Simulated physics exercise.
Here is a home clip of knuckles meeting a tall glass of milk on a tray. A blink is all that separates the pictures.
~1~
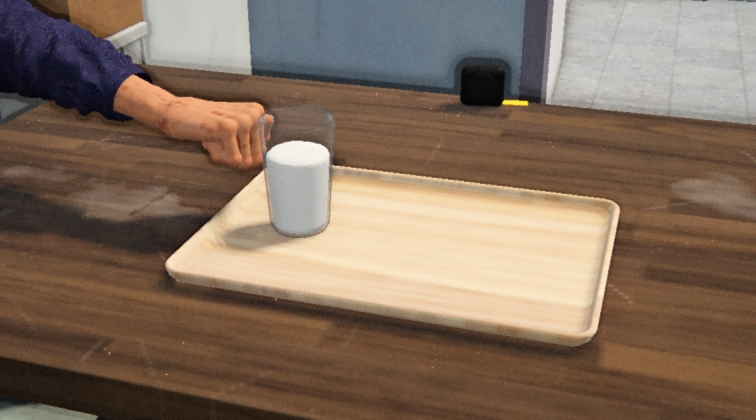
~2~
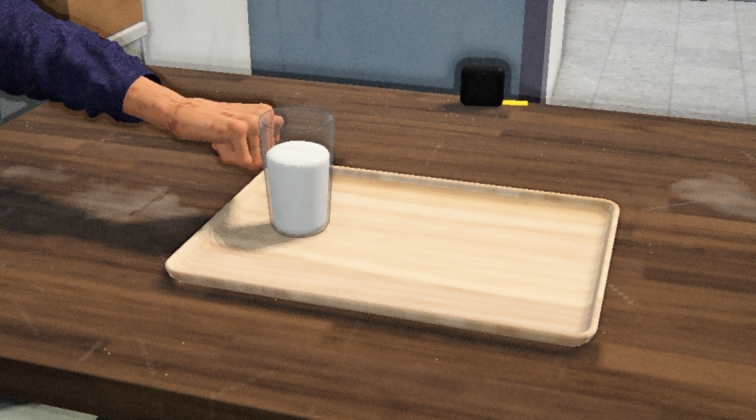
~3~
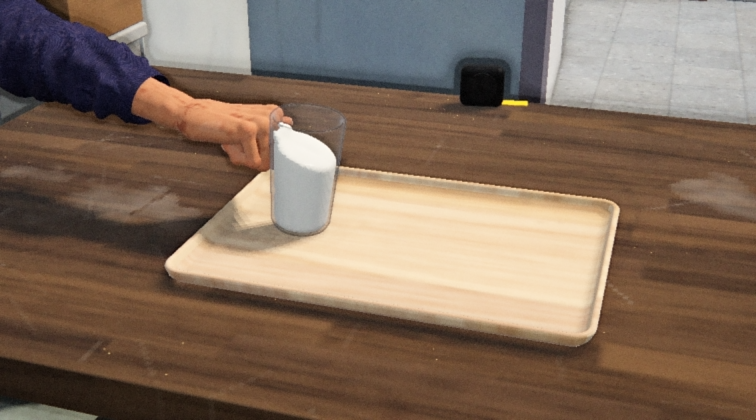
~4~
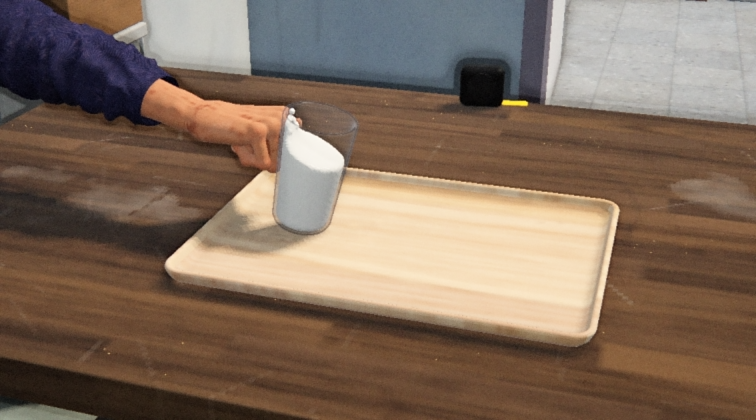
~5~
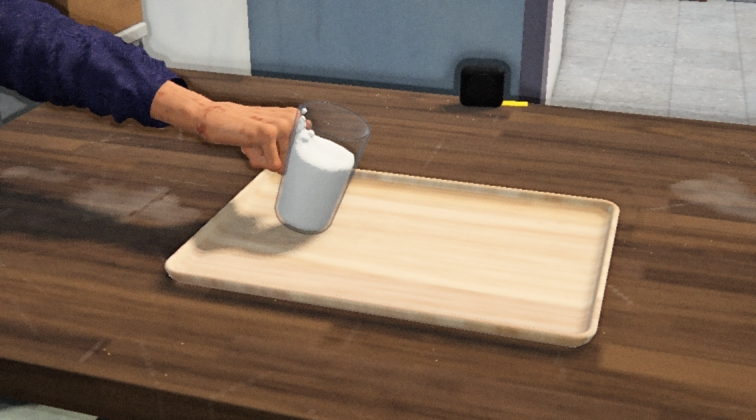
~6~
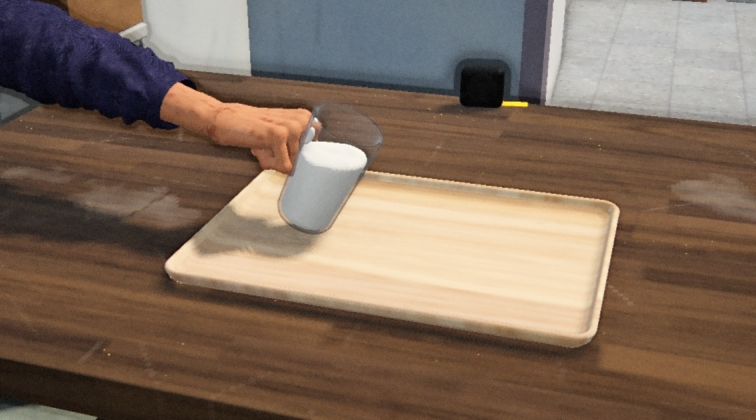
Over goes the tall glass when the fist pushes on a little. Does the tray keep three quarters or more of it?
No.
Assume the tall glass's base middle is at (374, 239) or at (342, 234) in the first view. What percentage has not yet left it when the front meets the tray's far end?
About 80 % and 70 %.
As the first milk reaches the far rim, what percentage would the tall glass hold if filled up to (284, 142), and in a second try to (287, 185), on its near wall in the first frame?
The first fill keeps 60 percent and the second keeps 45 percent.
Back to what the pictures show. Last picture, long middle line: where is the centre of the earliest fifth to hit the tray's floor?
(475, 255).
A moment on, the tall glass is falling and 100 per cent is in the glass, 0 on the tray and 0 above or beyond its rim.
Next, the tall glass lies on its side and 73 per cent is in the glass, 8 on the tray and 20 above or beyond its rim.
Then the tall glass lies on its side and 39 per cent is in the glass, 47 on the tray and 13 above or beyond its rim.
Later the tall glass lies on its side and 20 per cent is in the glass, 37 on the tray and 43 above or beyond its rim.
At rest 57 per cent is held by tray and glass, 43 is off the tray.
